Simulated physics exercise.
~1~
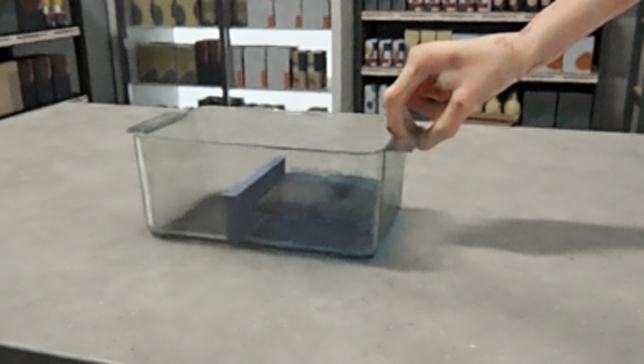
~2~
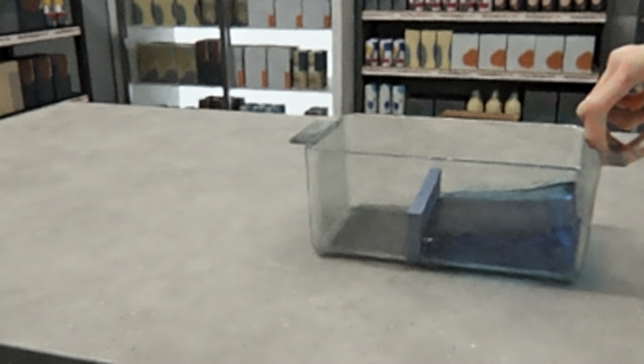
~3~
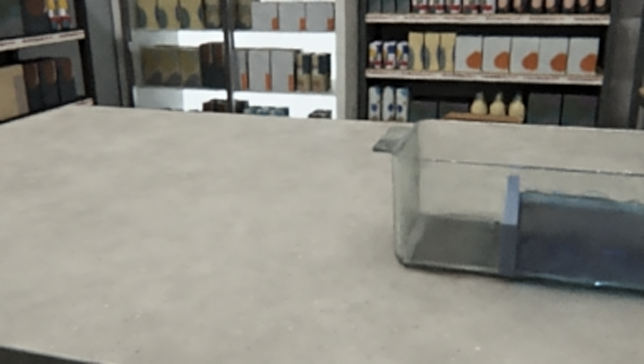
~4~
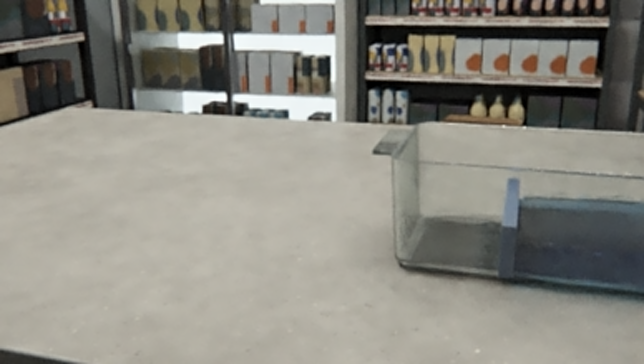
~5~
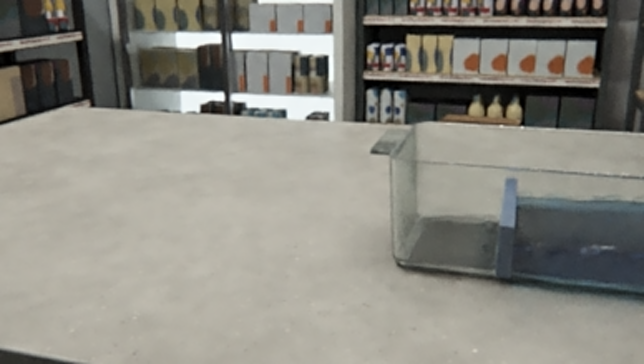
A hand pulled a clear glass food box, split by an upright divider with bluish water in its right half, to the right across a grey counter in a shop, and it came to rest partly out of view, the water still mostly right of the divider.
